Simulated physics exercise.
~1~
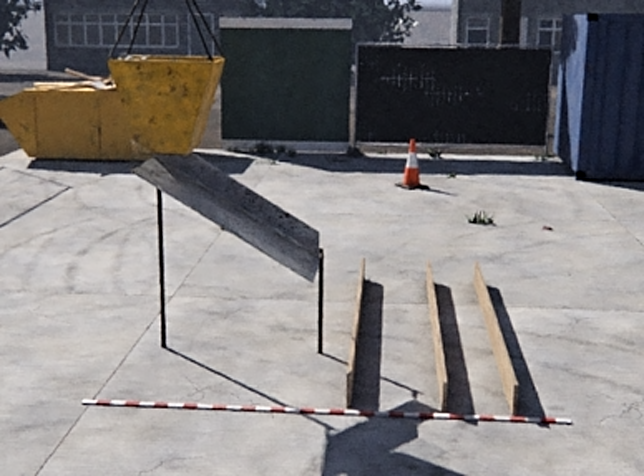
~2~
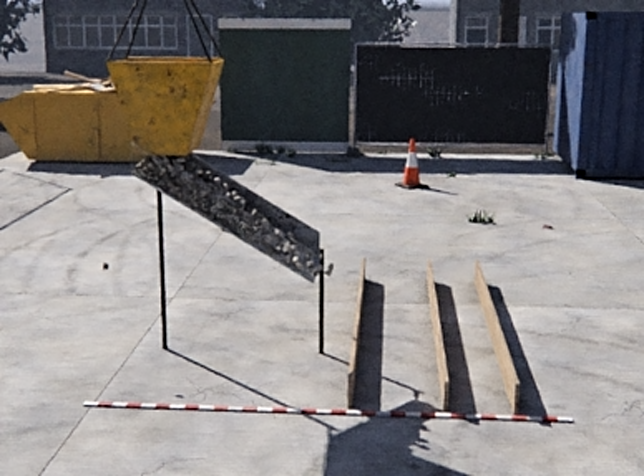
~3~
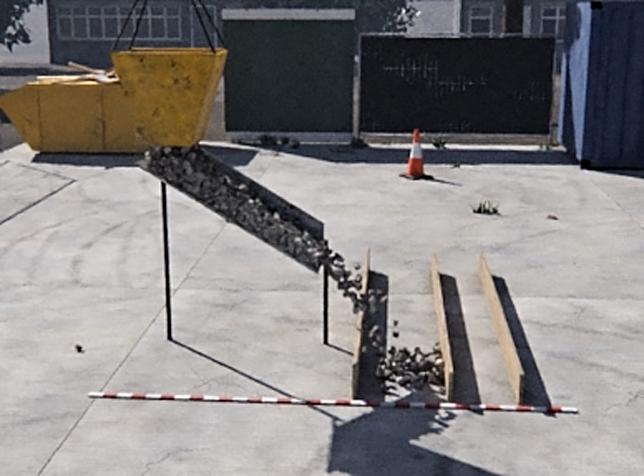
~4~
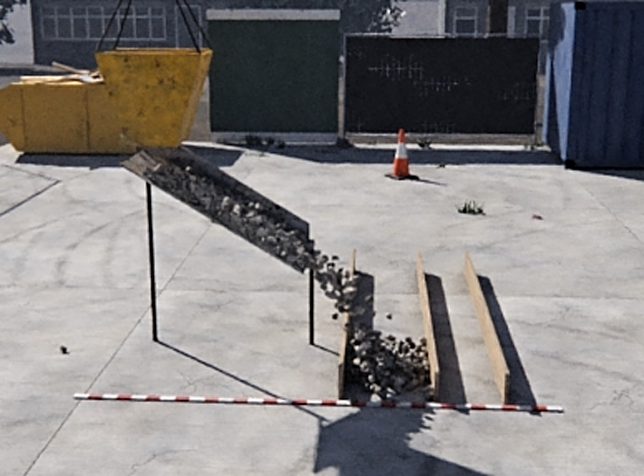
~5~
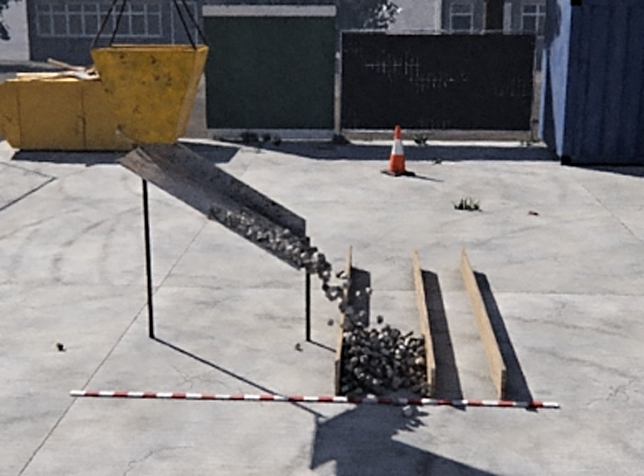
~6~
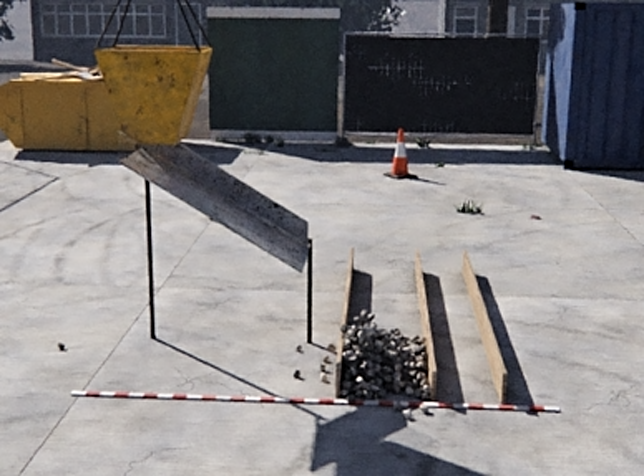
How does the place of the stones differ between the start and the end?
At the start the stones are out of sight inside the hanging yellow skip. At the end nearly all of them lie heaped between the boards of the left bay, lower down and to the right.
